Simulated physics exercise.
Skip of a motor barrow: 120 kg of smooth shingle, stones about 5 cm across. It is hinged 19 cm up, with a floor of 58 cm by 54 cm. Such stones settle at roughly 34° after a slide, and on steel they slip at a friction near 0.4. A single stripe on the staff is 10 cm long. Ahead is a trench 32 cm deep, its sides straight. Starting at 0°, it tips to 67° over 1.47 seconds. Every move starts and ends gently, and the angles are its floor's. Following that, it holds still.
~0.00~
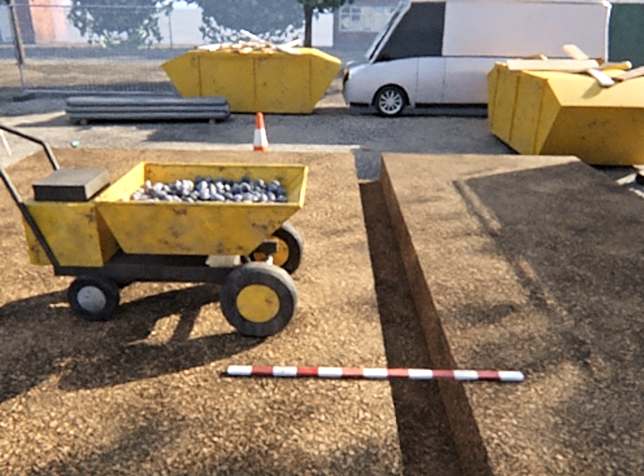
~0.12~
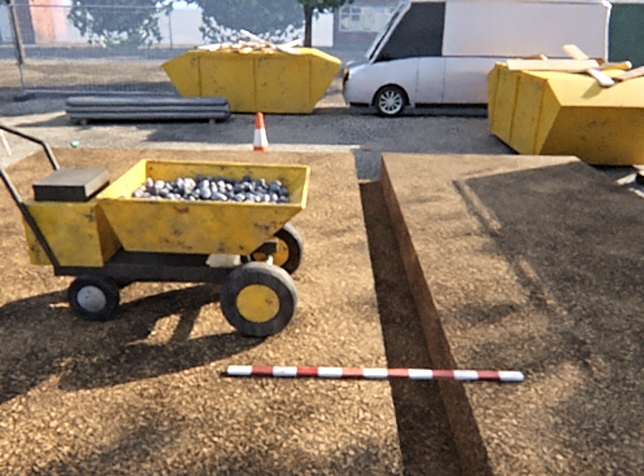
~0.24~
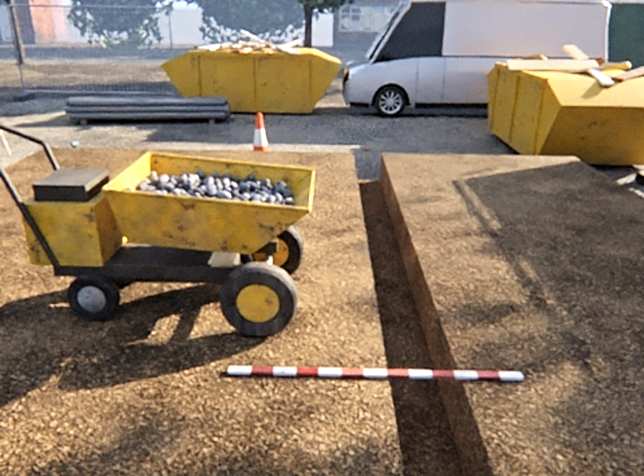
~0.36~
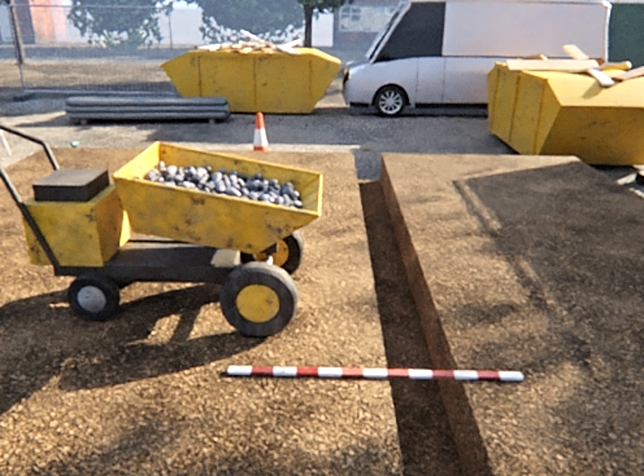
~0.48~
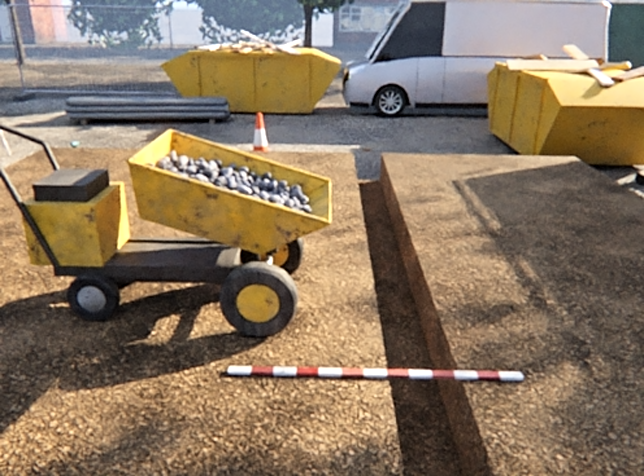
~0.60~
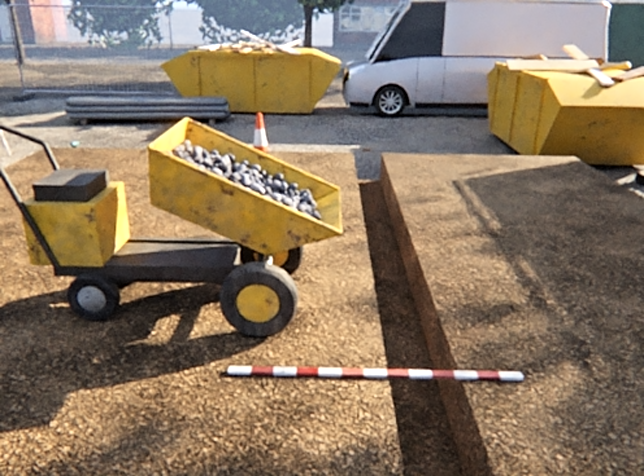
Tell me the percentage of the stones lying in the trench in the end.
Close to 98 %.
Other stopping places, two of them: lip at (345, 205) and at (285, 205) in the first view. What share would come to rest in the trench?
The first gives about 45 percent and the second about 95 percent.
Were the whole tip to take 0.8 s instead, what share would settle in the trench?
Near 90 per cent.
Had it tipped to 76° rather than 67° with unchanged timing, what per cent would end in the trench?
Then close to 100 per cent.
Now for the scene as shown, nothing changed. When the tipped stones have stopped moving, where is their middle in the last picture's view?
I'd point somewhere around (406, 341).
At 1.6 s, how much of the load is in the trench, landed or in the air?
At that moment: Approx. 60 %.
After 1.1 s the floor is at 56°; 100 % in the skip; the foremost stones are at (365, 252).
After 1.6 s the floor is at 67°; 37 % in the skip, 1 % short of the trench, 61 % in the trench, 1 % past the trench; the foremost stones are at (445, 300).
After 1.9 s the floor is at 67°; 9 % in the skip, 1 % short of the trench, 87 % in the trench, 2 % past the trench; the foremost stones are at (494, 299).
After 3.9 s the floor is at 67°; 0 % in the skip, 98 % in the trench, 2 % past the trench; the foremost stones are at (517, 302).
